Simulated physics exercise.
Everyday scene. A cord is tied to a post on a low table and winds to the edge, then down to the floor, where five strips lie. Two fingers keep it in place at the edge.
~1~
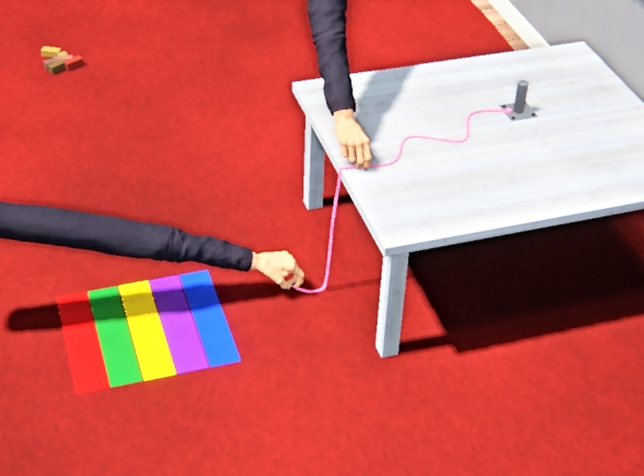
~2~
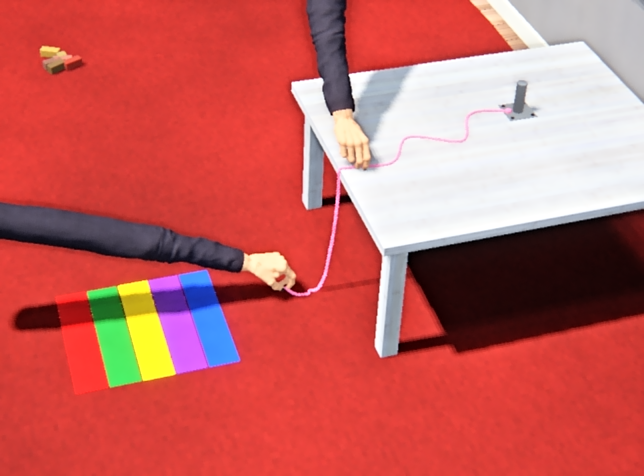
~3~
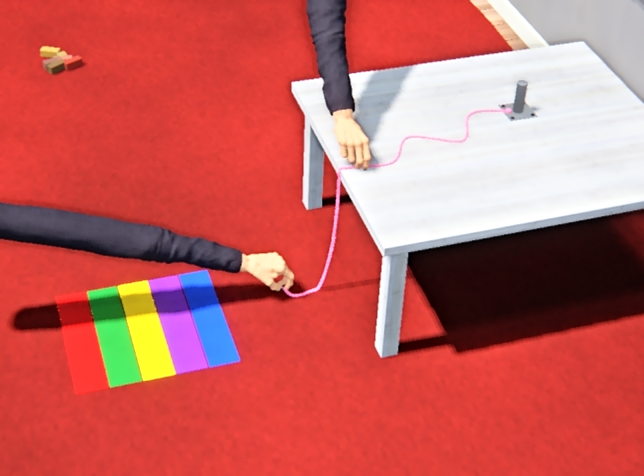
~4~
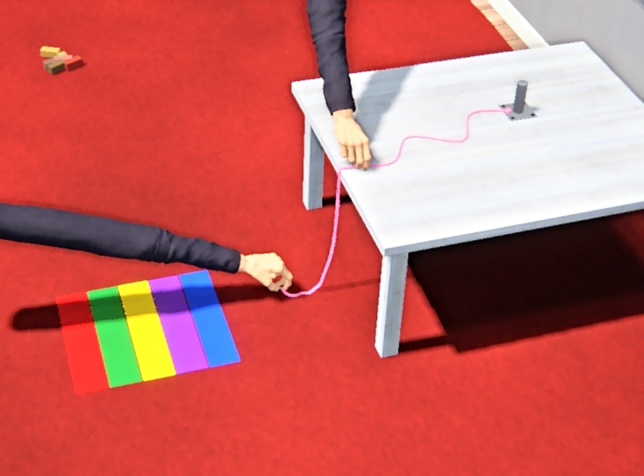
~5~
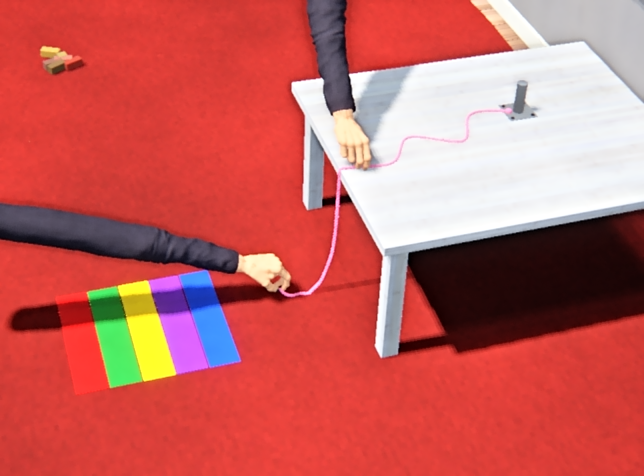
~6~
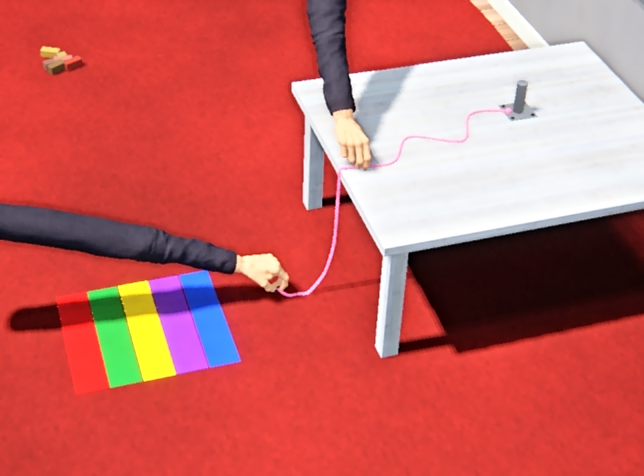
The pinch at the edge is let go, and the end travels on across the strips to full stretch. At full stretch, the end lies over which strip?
Over the yellow strip.
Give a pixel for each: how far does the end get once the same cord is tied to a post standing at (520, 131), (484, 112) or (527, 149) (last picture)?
In order, near (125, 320), (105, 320) and (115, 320).
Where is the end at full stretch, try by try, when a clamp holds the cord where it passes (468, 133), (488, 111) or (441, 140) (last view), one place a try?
Roughly (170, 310), (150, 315) and (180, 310).
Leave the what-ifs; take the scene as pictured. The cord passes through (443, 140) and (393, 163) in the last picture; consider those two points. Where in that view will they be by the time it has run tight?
First point (417, 141), second point (346, 164).
Soon after, end near (200, 304); over blue.
Then, end near (166, 310); over purple.
At full stretch, end near (146, 314); over yellow. It halts on the yellow strip.
